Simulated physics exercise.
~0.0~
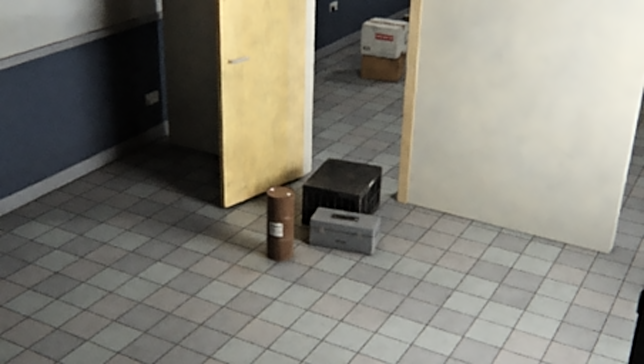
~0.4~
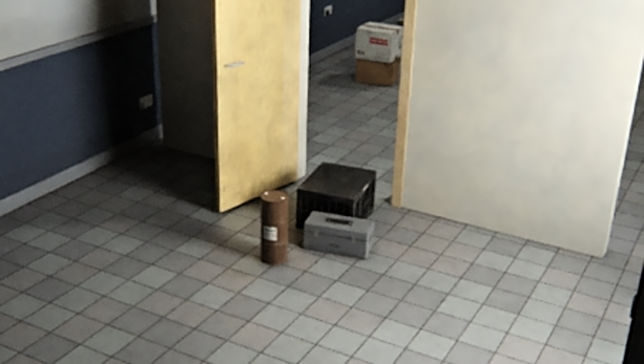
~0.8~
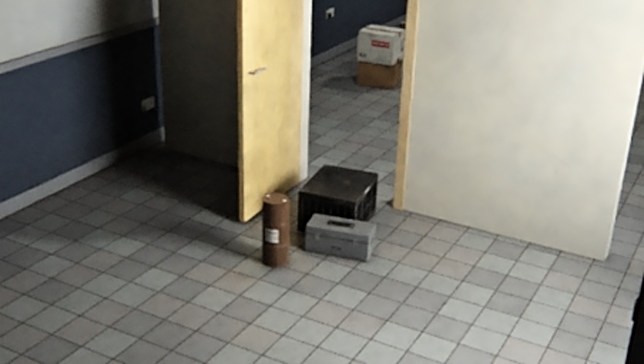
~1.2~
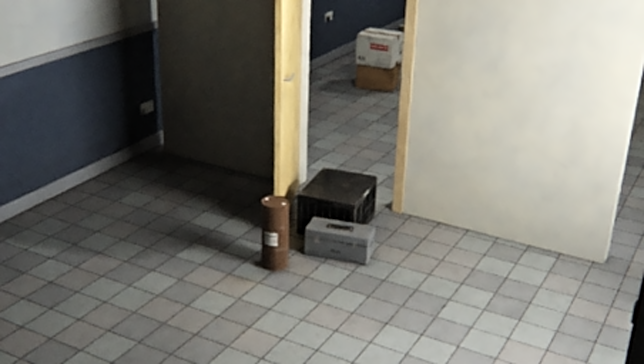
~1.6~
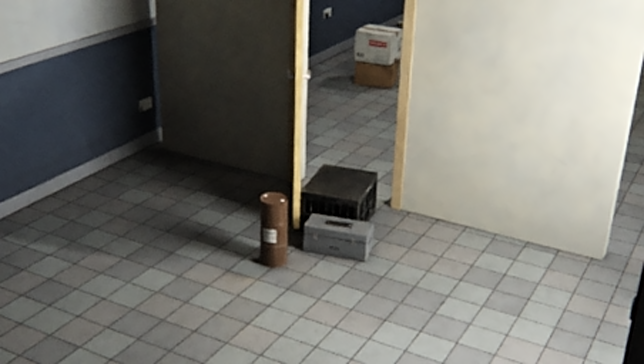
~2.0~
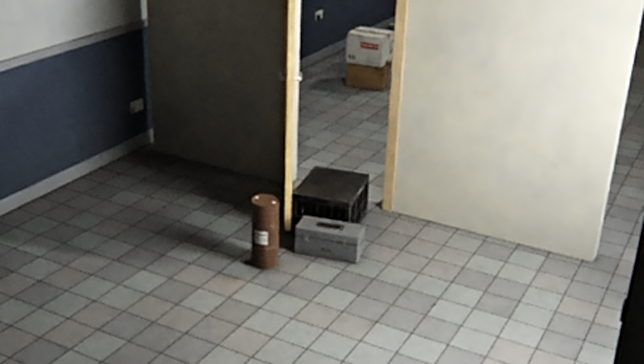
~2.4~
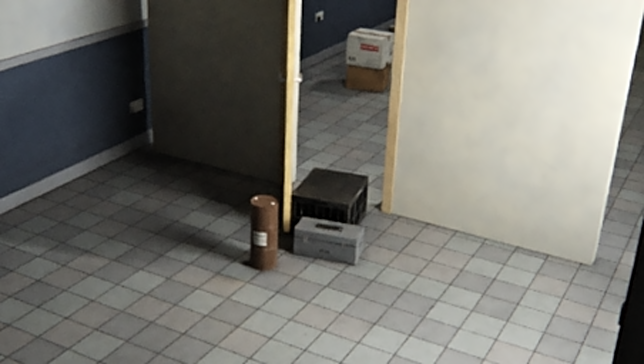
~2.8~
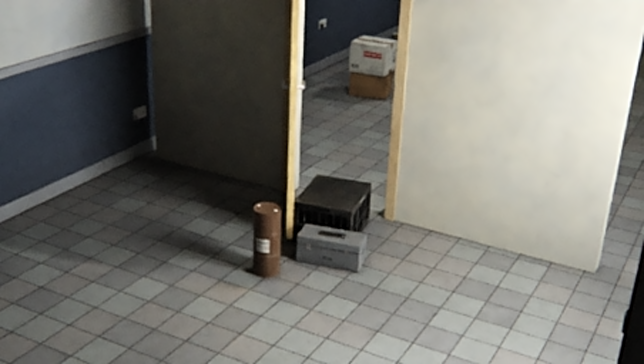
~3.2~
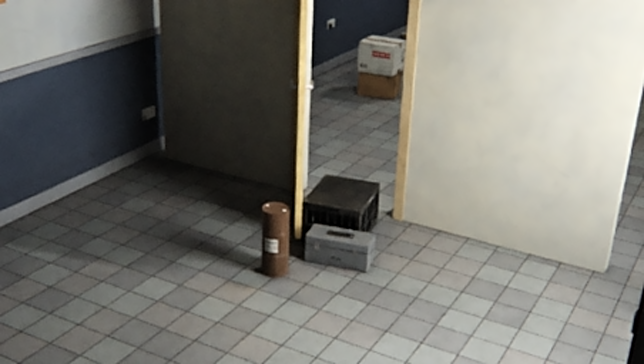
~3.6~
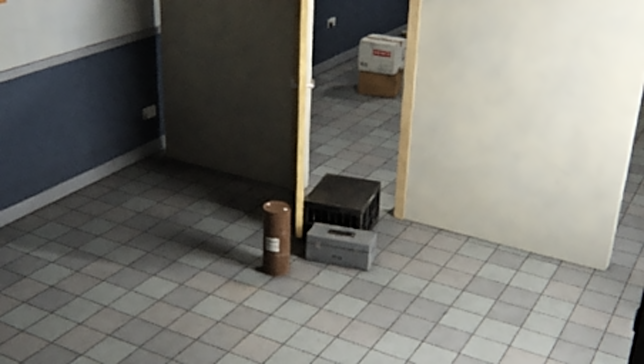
We see a yellowish door swinging partway around on a tiled floor, its free edge moving right toward a black chest, beside a grey toolbox and a brown canister. The door comes to rest still partly open, its edge at the chest, while all three objects stay in place.
